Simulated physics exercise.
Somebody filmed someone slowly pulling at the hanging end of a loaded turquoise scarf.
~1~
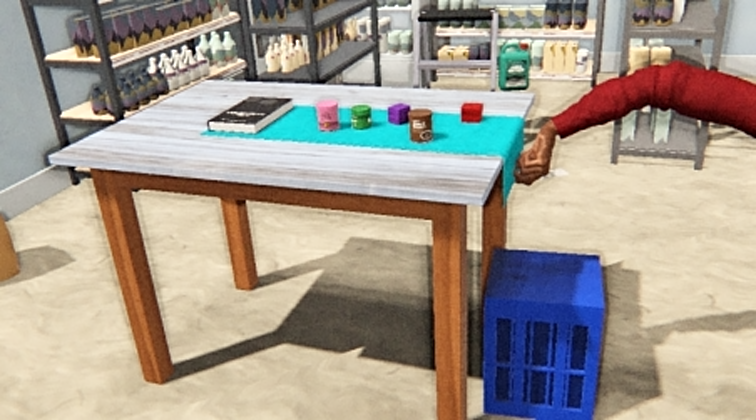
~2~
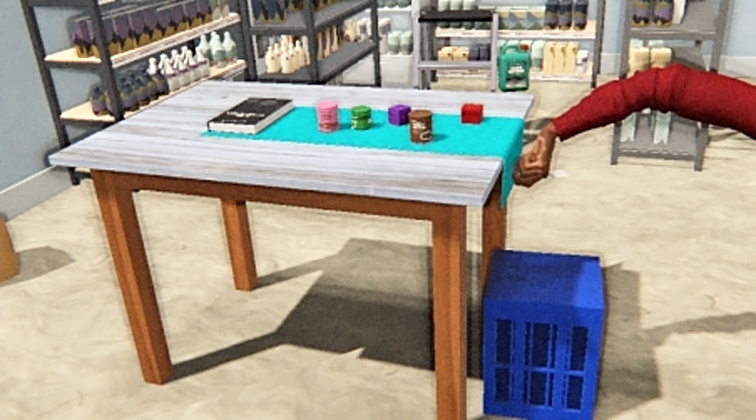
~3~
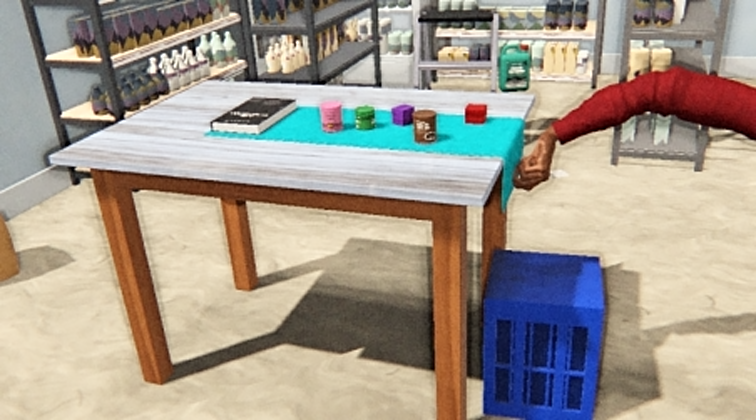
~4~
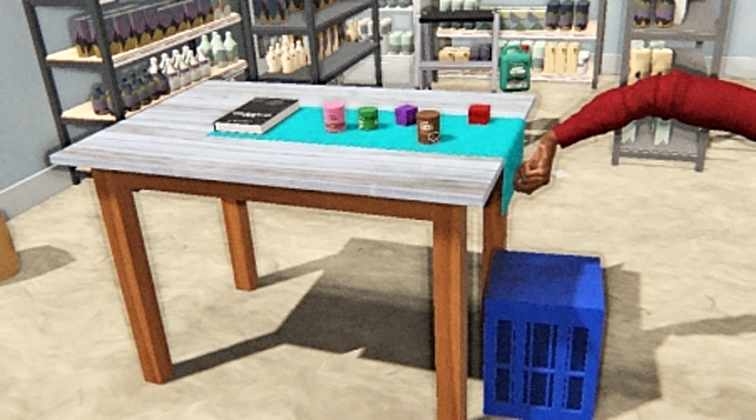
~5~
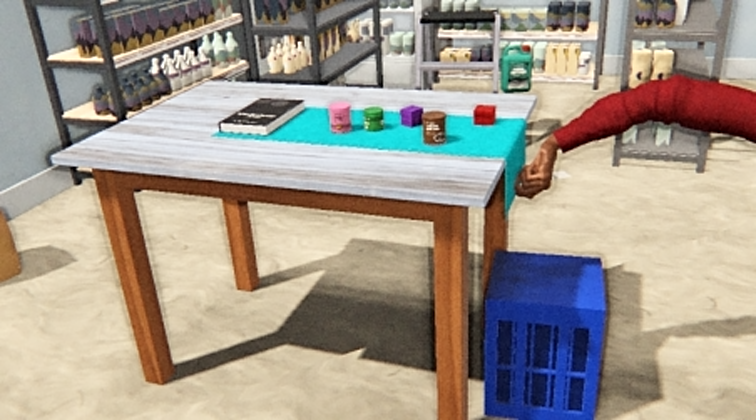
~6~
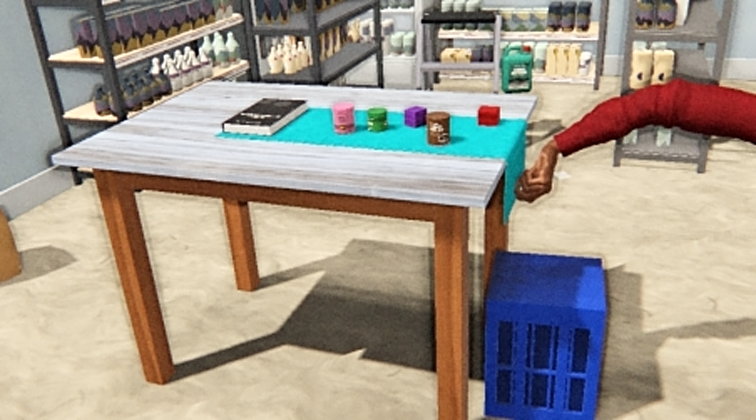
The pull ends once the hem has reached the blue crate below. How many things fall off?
The answer is two.
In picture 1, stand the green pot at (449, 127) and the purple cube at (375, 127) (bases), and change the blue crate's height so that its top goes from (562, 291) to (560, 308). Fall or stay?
The green pot goes over, the purple cube keeps its place on top.
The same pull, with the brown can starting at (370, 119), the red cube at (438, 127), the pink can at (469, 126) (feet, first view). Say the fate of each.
The brown can keeps its place on top, the red cube tumbles off, the pink can tumbles off.
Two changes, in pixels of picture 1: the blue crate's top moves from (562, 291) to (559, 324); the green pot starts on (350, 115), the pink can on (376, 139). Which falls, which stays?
The green pot stays on, the pink can is carried off.
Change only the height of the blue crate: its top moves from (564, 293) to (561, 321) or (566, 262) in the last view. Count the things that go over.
In that case 3 and 1.
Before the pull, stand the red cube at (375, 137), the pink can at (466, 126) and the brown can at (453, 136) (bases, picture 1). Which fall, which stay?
The red cube does not fall; the pink can comes down; the brown can goes over.
Soon after, hem near (515, 236); all still up.
After that, hem near (515, 260); red cube gone.
And then, hem on the crate; red cube and brown can gone.
In the end, hem on the crate; red cube and brown can gone. Over the edge go two.
